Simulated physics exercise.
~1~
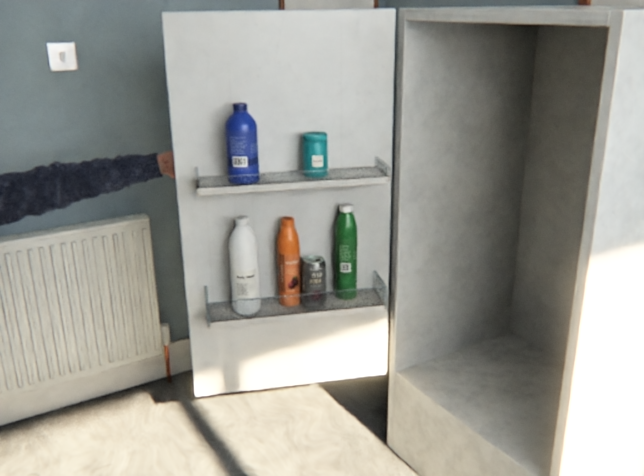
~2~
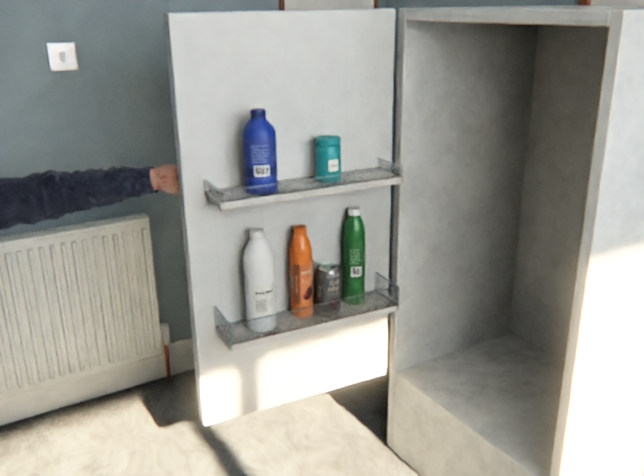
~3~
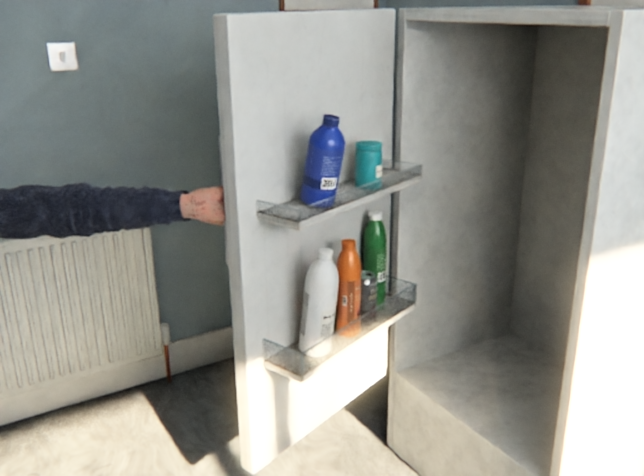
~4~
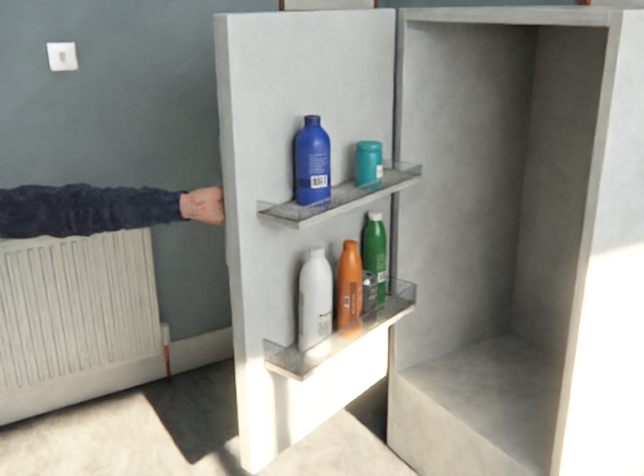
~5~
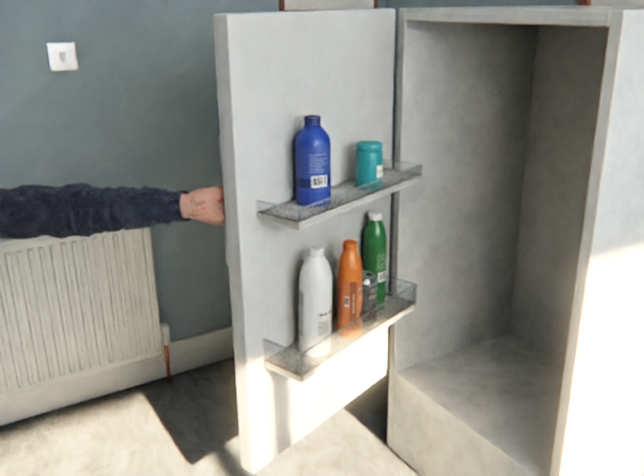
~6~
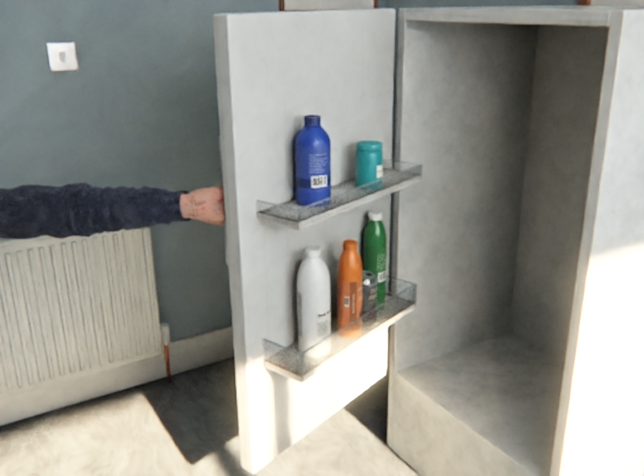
The clip opens on a pale door standing wide beside an empty grey cabinet, with six containers on its two racks, a blue bottle and a turquoise jar above, and white, orange and green bottles with a small grey can below. A hand reaching in from the left holds the door's outer edge and swings it partway towards the cabinet, carrying everything to the right. As the door stops, still well open, the blue bottle leans noticeably and the white bottle tilts slightly. Both settle back upright. At the end, the hand remains at the motionless door and all six containers stand in their racks.
